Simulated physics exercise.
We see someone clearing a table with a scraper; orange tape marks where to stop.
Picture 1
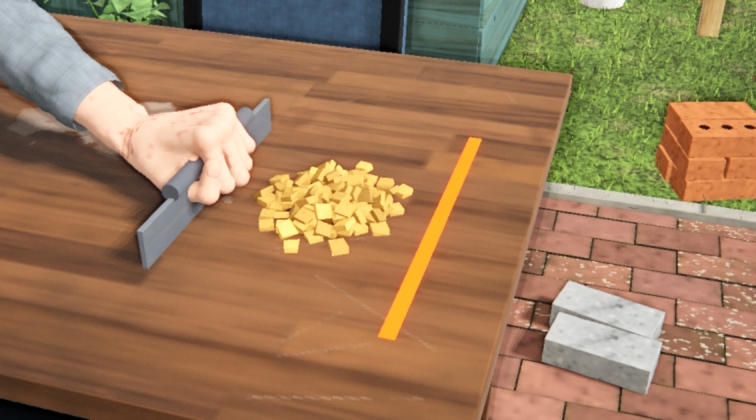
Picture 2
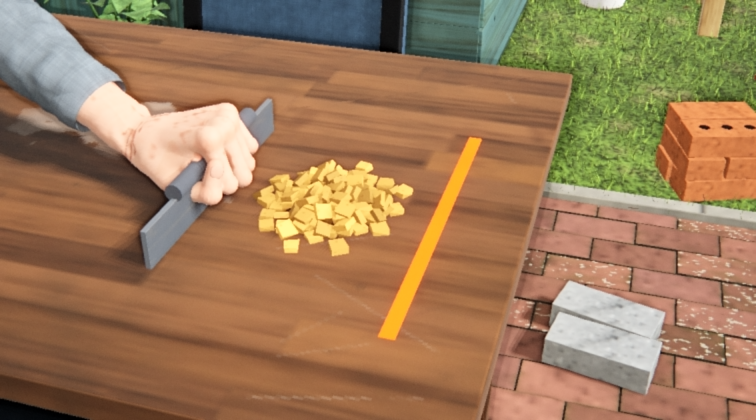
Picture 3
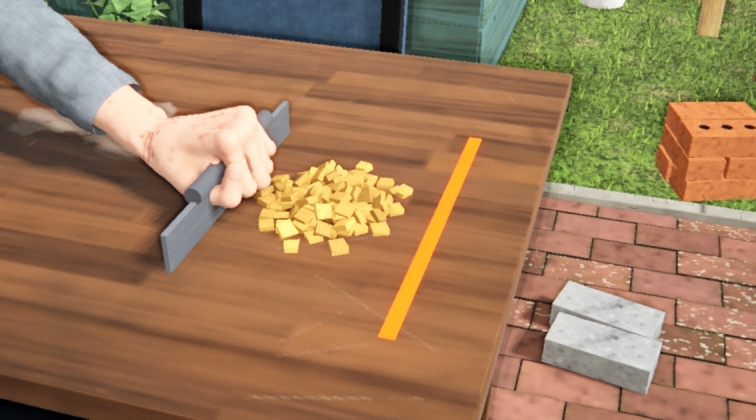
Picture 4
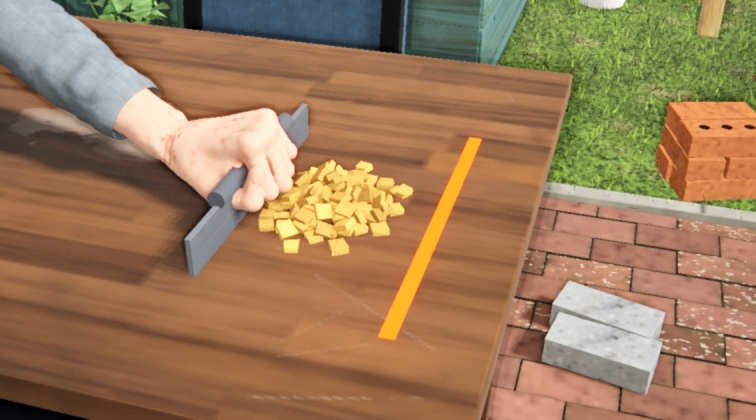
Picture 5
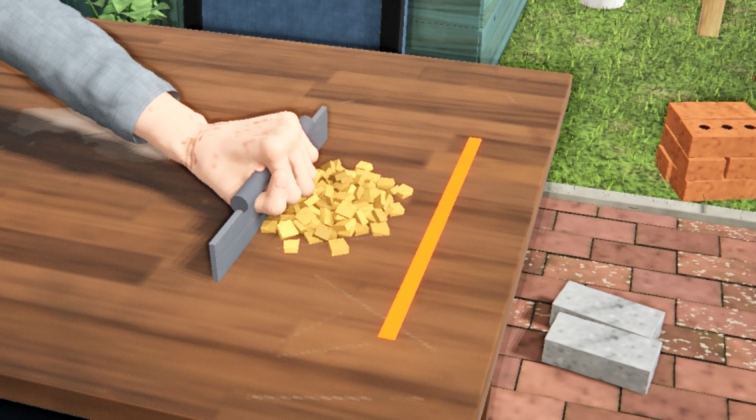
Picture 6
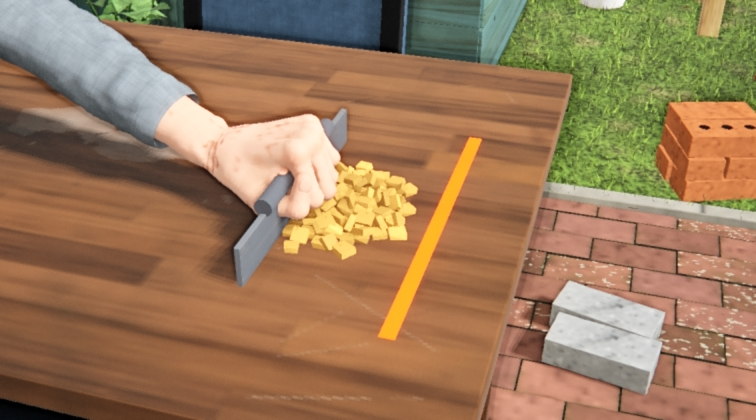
A hand in a grey-blue sleeve grips a dark grey scraper on a brown wooden table outdoors, seen from above at an angle. Right of it lie a heap of small yellow squares and a strip of orange tape near the table's edge, with bricks, pale blocks and grass beyond. The scraper rests briefly, then slides right into the heap, pushing the squares slightly rightward, while the view stays still.
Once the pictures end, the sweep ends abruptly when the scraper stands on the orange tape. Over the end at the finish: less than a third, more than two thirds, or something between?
Not even a third.
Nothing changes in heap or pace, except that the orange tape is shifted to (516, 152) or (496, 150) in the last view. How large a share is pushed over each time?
Roughly 80 % and 50 %.
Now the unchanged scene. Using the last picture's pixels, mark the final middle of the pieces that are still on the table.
Once everything settles, it sits centred somewhere around (482, 221).
Soon after the last picture, scraper still moving, near (374, 181); heap all on the table, its front near (473, 246).
A little later, scraper stopped at the orange tape; heap a small part over the edge.
Later still, scraper stopped at the orange tape; heap about a quarter over the edge.
At rest, scraper stopped at the orange tape; heap about a quarter over the edge.
